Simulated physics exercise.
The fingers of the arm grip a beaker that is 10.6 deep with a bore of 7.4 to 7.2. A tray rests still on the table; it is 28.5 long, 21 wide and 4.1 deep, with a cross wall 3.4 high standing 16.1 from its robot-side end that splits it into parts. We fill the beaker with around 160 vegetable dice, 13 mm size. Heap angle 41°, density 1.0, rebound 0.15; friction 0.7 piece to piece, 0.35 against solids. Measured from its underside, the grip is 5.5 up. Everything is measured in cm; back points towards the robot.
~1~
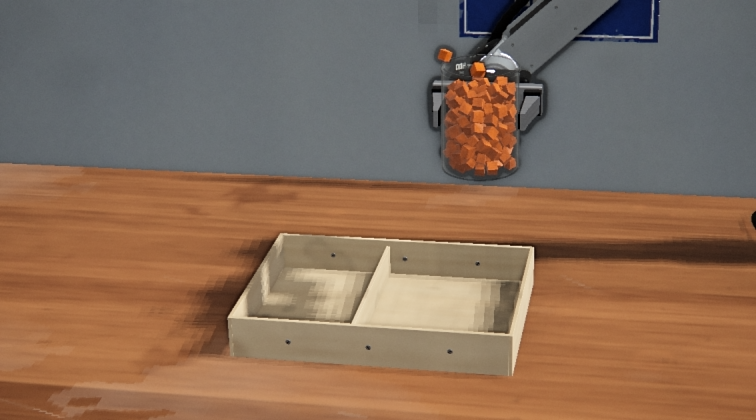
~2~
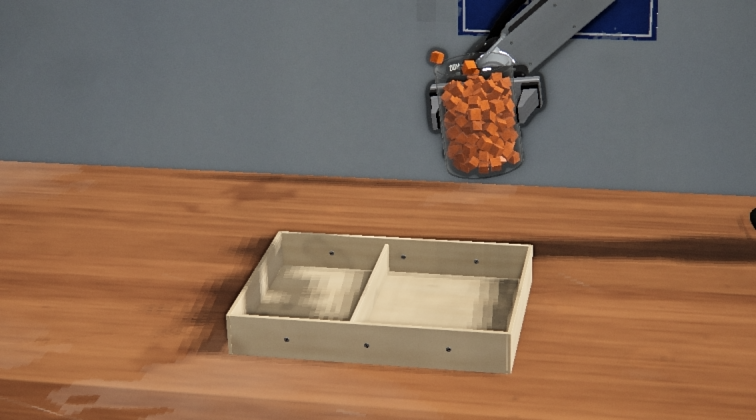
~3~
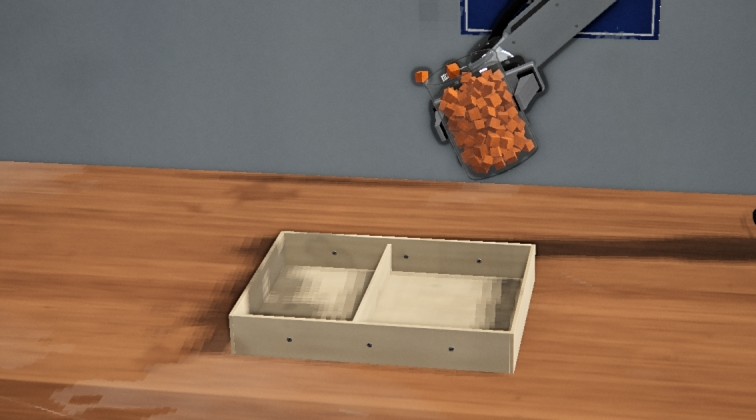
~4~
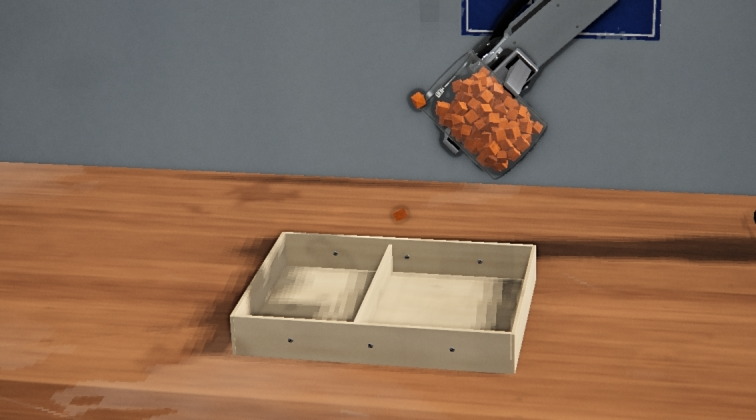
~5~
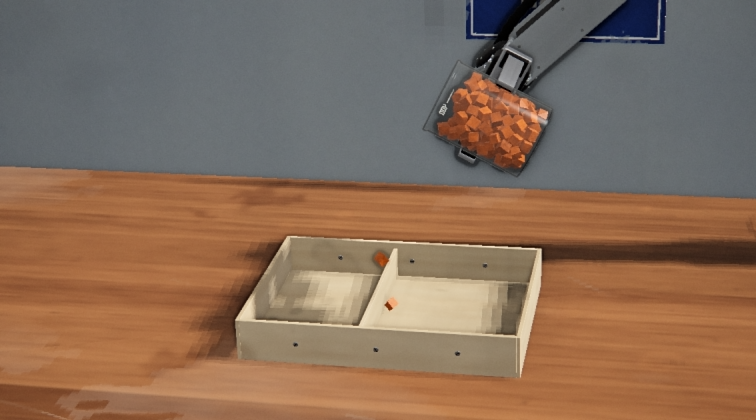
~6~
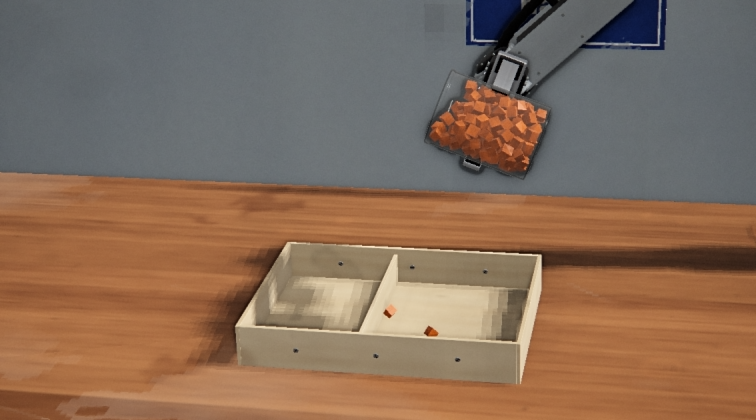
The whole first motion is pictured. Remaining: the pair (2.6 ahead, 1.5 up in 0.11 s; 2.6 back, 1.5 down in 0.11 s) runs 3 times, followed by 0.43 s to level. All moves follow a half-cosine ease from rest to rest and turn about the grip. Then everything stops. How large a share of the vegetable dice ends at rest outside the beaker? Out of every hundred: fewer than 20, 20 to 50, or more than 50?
20 to 50 out of every hundred.
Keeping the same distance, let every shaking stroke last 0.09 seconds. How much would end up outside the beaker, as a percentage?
It would come to around 40 %.
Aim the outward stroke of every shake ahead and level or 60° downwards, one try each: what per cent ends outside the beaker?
Roughly 20 per cent, then 0 per cent.
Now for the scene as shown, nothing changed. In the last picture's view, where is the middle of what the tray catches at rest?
It ends up close to (395, 313).
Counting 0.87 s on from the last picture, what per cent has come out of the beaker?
Some 30 per cent.
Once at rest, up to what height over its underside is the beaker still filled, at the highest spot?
I'd say close to 9.0 cm.
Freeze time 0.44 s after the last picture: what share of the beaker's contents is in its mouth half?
Roughly 55 %.
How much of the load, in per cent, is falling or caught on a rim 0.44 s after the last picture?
I'd put it near 7 per cent.
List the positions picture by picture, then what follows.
The beaker middle at (480, 119), level; upper third of the load around (479, 98), from x 445 to 510, top at y 55; 161 in the beaker, in the first picture.
The beaker middle at (479, 116), tilted 7° forward; upper third of the load around (479, 95), from x 435 to 515, top at y 55, in the second picture.
The beaker middle at (482, 116), tilted 24° forward; upper third of the load around (478, 96), from x 420 to 525, top at y 70; 160 in the beaker, 1 in flight or on a rim, in the third picture.
The beaker middle at (484, 116), tilted 46° forward; upper third of the load around (480, 99), from x 400 to 535, top at y 75; 159 in the beaker, 2 in flight or on a rim, in the fourth picture.
The beaker middle at (489, 119), tilted 63° forward; upper third of the load around (486, 102), from x 380 to 540, top at y 80; 159 in the beaker, 2 in the robot-side part, in the fifth picture.
The beaker middle at (489, 125), tilted 70° forward; upper third of the load around (491, 110), from x 390 to 540, top at y 90; 159 in the beaker, 2 in the robot-side part, in the sixth picture.
Then, 0.44 s on, tilted 70° forward, highest piece 25 above the table; 133 in the beaker, 14 in the robot-side part, 2 in the far-side part, 12 in flight or on a rim.
Then, 0.87 s on, tilted 36° forward, highest piece 26 above the table; 113 in the beaker, 34 in the robot-side part, 14 in the far-side part.
Then, 1.29 s on, level, highest piece 27 above the table; 113 in the beaker, 34 in the robot-side part, 14 in the far-side part.
Then, 2.34 s on, level, highest piece 27 above the table; 113 in the beaker, 34 in the robot-side part, 14 in the far-side part.
In the end, 113 in the beaker, 34 in the robot-side part, 14 in the far-side part. That is 30 % outside the beaker.
